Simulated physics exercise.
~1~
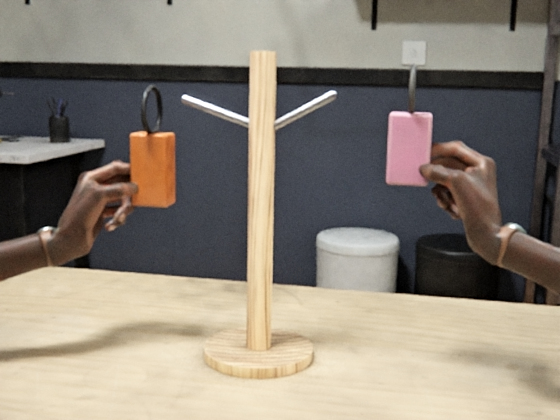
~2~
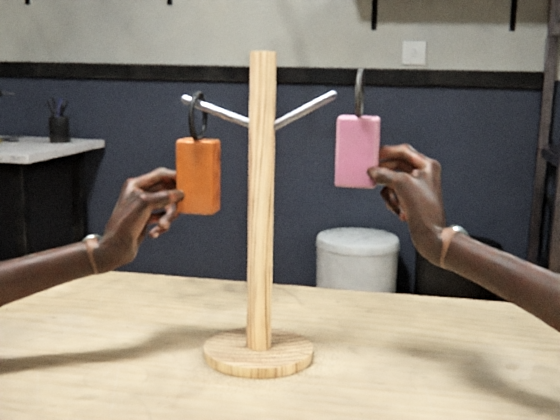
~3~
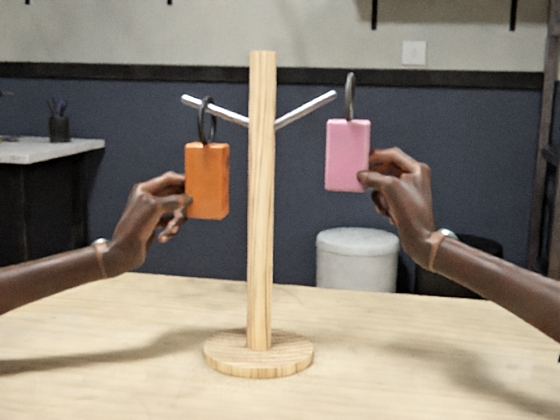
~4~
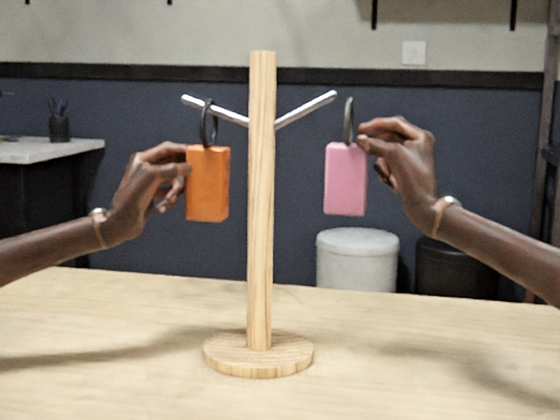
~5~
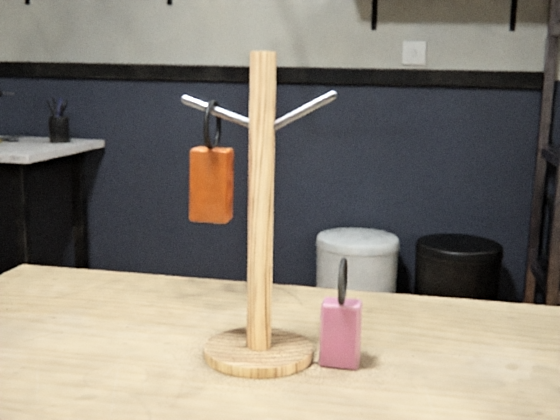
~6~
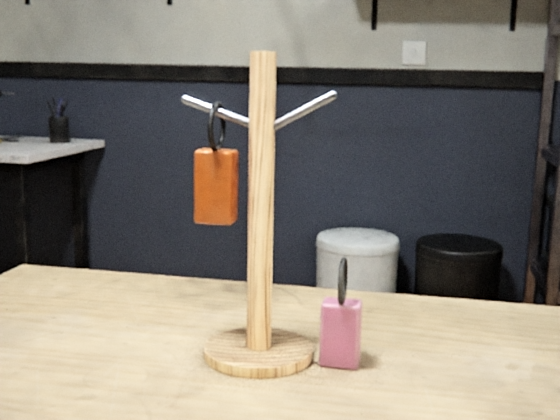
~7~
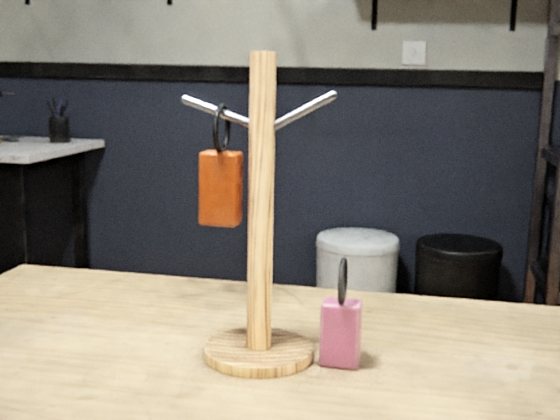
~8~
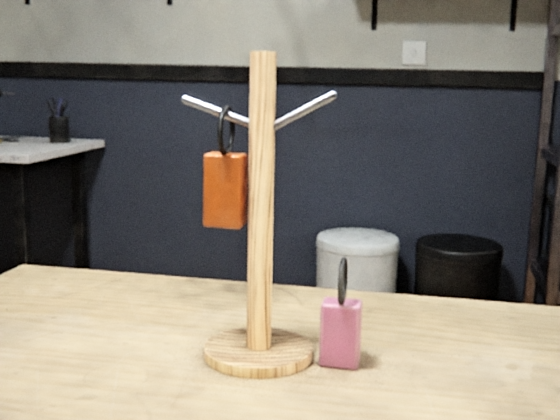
An orange pouch and a pink pouch, each topped with a dark ring, are carried by two hands toward a wooden stand with two slanting metal pegs. The orange one moves right until its ring is around the left peg, while the pink one moves left toward the right peg and is then lowered a little. Once the hands are gone, the orange pouch hangs from its peg, but the pink one has dropped to the table beside the round base. The orange pouch slides slightly down the peg toward the post and stays hooked, while the pink one stands still below.
